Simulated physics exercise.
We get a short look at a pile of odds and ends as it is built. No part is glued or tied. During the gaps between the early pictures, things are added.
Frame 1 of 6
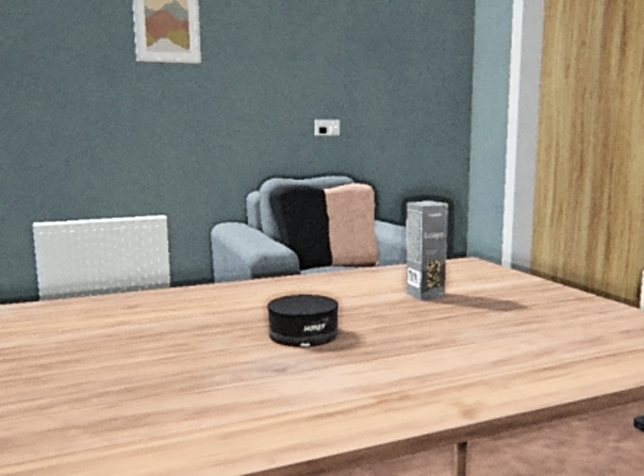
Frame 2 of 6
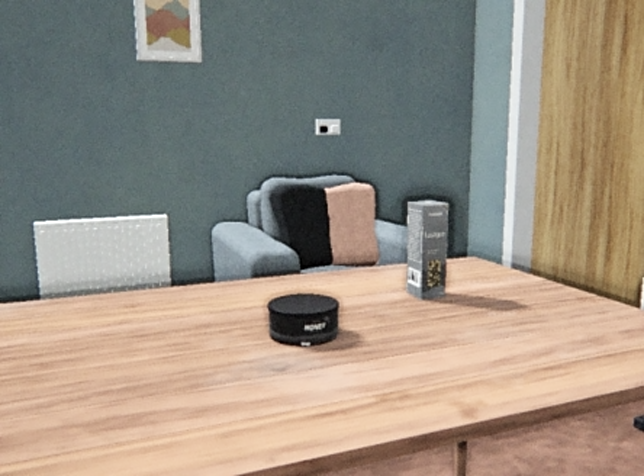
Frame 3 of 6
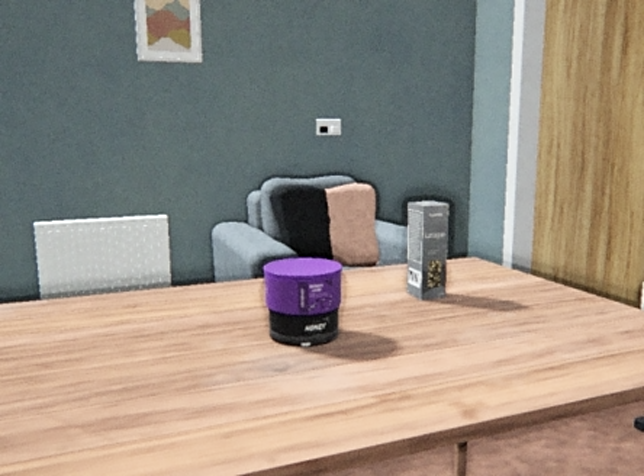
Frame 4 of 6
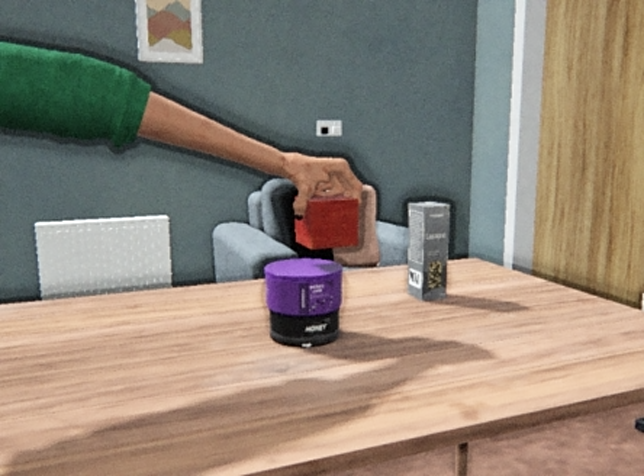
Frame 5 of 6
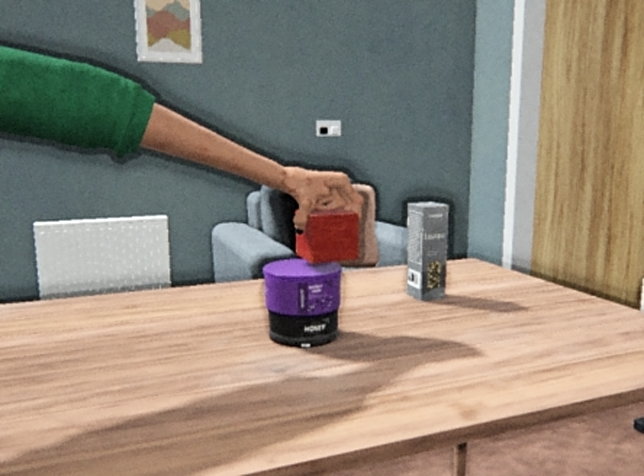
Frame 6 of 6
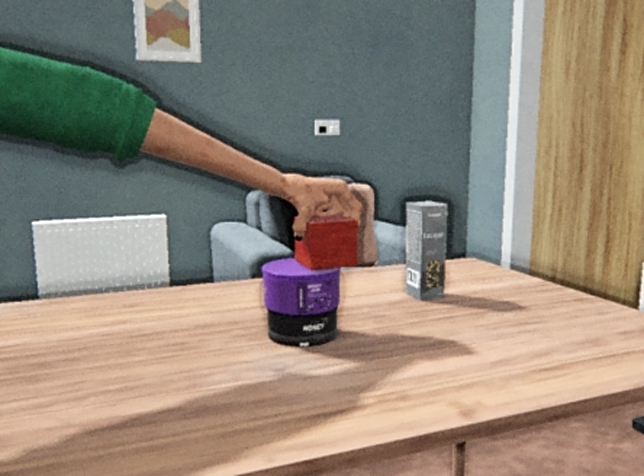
A purple tub appears on top of the black tub on a wooden table, beside a grey carton, with an armchair behind. Then a hand on a green-sleeved arm, reaching in from the left, holds a red block above the purple tub and lowers it slightly onto the lid, still gripping it.
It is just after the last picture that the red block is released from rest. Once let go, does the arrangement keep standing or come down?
The arrangement keeps standing.
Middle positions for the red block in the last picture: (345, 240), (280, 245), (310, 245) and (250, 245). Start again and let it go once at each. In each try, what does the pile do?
The pile collapses the first time, remains standing the second time, remains standing the third time and collapses the fourth time.
Then, 0.20 s on from there, no change.
Then, 0.40 s on from there, red block resting near (326, 242).
In the end, all 4 unmoved. At the end, from the last picture's camera, red block near (326, 242). The pile holds.
